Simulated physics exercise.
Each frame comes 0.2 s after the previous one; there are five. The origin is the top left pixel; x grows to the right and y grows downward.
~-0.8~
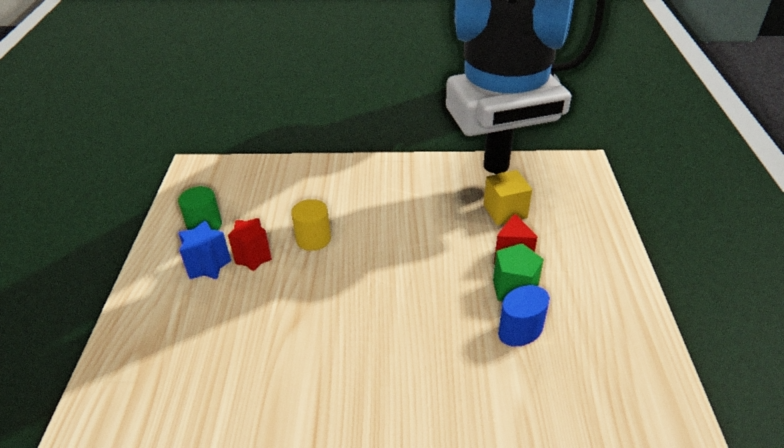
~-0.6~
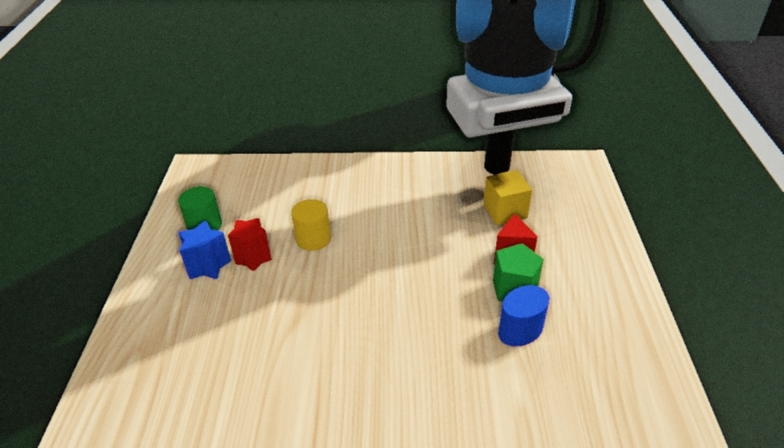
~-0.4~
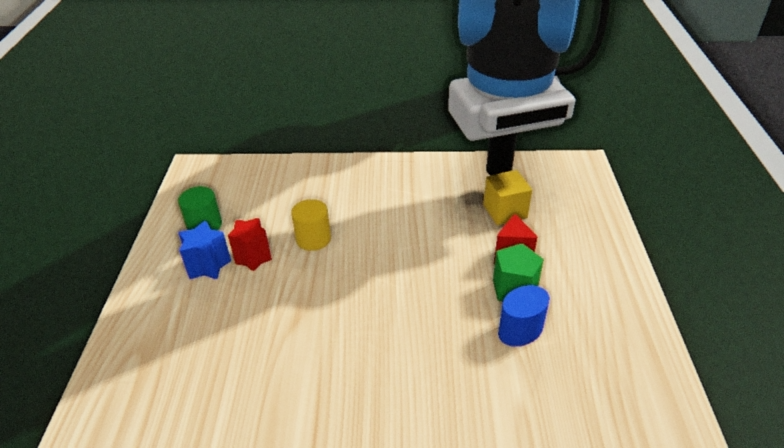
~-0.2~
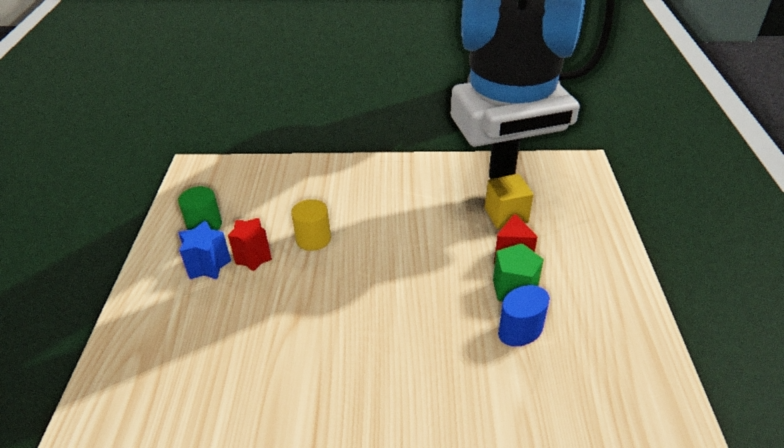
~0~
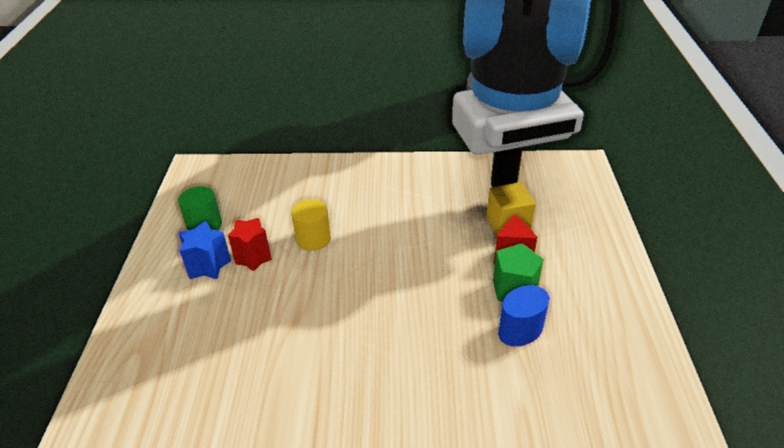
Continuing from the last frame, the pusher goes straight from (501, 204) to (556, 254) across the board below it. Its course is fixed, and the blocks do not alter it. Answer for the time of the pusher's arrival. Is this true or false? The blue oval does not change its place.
This is true.
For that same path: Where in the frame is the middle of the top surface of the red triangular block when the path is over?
(505, 246)
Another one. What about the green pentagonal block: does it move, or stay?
The green pentagonal block will be pushed away from where it stands.
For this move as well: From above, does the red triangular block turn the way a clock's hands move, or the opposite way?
From above, it looks like the red triangular block goes counterclockwise.
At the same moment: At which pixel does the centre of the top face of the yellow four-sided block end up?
It will end up at (522, 224).
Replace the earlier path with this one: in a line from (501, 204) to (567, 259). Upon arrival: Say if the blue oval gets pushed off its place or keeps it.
By then it is still where it was.
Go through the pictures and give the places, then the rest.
In the first picture, pusher's lower end at (496, 167); yellow four-sided block at (509, 183); red triangular block at (517, 229); green pentagonal block at (519, 260); blue oval at (526, 301).
In the second picture, pusher at (497, 168); blocks still.
In the third picture, pusher at (499, 171); blocks still.
In the fourth picture, pusher at (502, 176); yellow four-sided block at (510, 187).
In the fifth picture, pusher at (504, 185); yellow four-sided block at (512, 195); red triangular block at (517, 229); green pentagonal block at (519, 260); blue oval at (526, 301).
The first path, step by step. Halfway along, pusher at (531, 208); yellow four-sided block at (519, 218), turned 60° clockwise; red triangular block at (513, 241), turned 20° anticlockwise; green pentagonal block at (520, 266).
At the end, pusher at (560, 235); yellow four-sided block at (522, 224), turned 80° clockwise; red triangular block at (505, 246), turned 20° anticlockwise; green pentagonal block at (519, 272), turned 15° anticlockwise; blue oval still.
